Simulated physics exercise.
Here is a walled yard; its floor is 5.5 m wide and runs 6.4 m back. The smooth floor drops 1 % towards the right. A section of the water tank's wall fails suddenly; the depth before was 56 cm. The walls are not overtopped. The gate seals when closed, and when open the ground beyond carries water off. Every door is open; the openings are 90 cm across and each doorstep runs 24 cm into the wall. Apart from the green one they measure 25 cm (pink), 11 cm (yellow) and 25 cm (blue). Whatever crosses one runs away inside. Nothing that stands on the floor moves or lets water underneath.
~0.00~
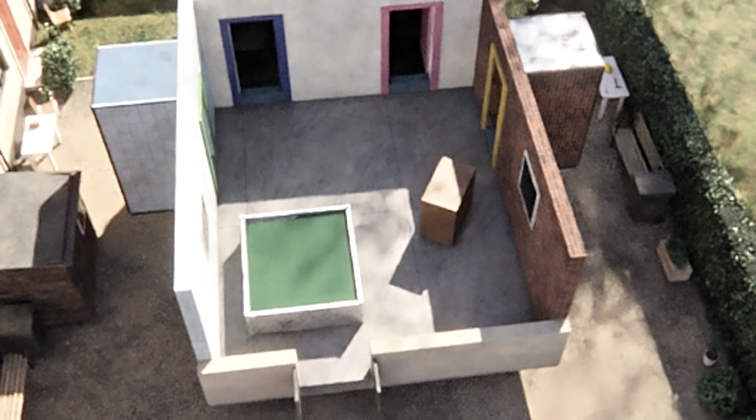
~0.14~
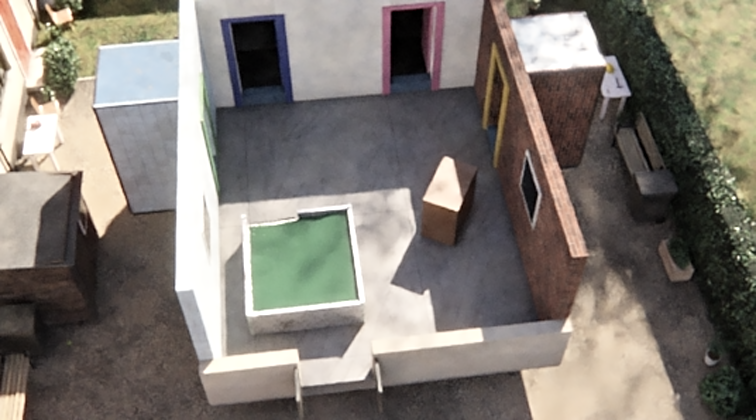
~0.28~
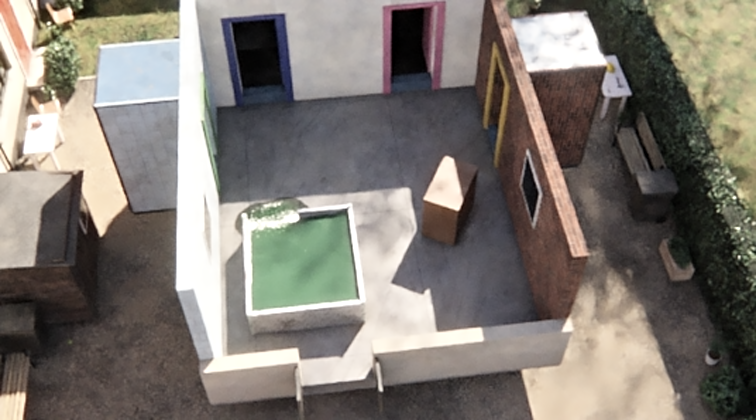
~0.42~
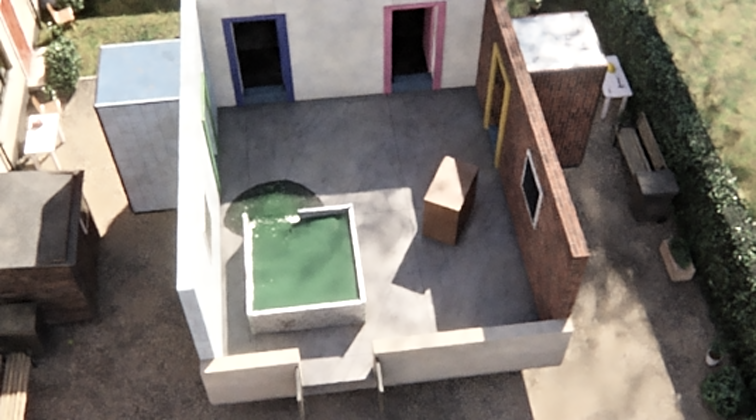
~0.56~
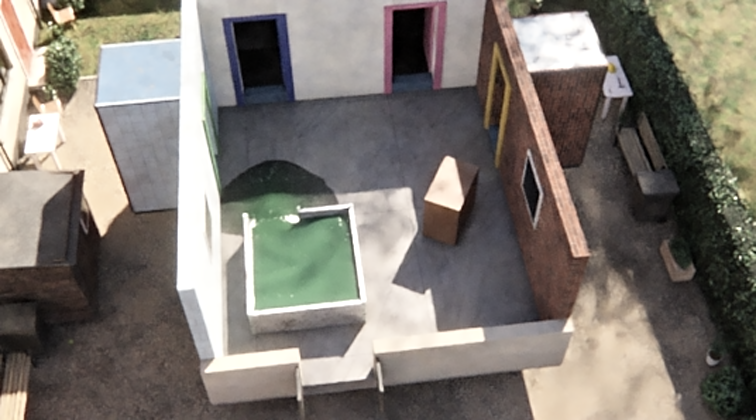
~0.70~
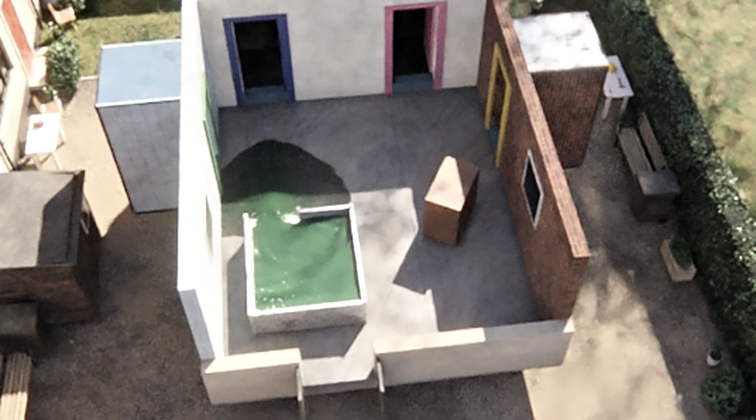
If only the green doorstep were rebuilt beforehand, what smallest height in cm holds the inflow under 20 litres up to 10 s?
It would have to be roughly 11.5 cm high.
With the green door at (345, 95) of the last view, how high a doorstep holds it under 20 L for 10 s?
Roughly 9.5 cm.
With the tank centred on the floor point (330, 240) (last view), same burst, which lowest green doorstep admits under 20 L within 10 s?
About 10.5 cm.
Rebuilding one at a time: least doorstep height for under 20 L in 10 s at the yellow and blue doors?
Roughly 11.5 cm at yellow and 20 cm at blue.
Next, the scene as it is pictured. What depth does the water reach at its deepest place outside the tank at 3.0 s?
Roughly 29 cm.
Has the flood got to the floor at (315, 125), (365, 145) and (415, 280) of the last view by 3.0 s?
In that order: Wet, wet, dry.
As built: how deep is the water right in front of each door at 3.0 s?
Depths in cm: Green 11, pink 7, yellow 0, blue 23.
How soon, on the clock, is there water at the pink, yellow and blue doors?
Pink 2.4 s, yellow 4.0 s, blue 1.1 s.
After 1.4 s water covers 25 % of the floor, deepest (32 cm) near (270, 229); 15 cm at the green door, 2 litres in over its 7 cm doorstep.
After 3.0 s water covers 35 % of the floor, deepest (29 cm) near (237, 127); 11 cm at the green door, 37 litres in over its 7 cm doorstep.
After 10.0 s water covers 90 % of the floor, deepest (14 cm) near (480, 112); 6 cm at the green door, 62 litres in over its 7 cm doorstep.
At the green door as built, the water arrived by 0.8 s and peaked near 15 cm at 1.4 s.
With a doorstep of 10 cm, 30 litres would have come in within the 10 s; with 13.5 cm, 9 litres. So under 20 litres takes about 11.5 cm.
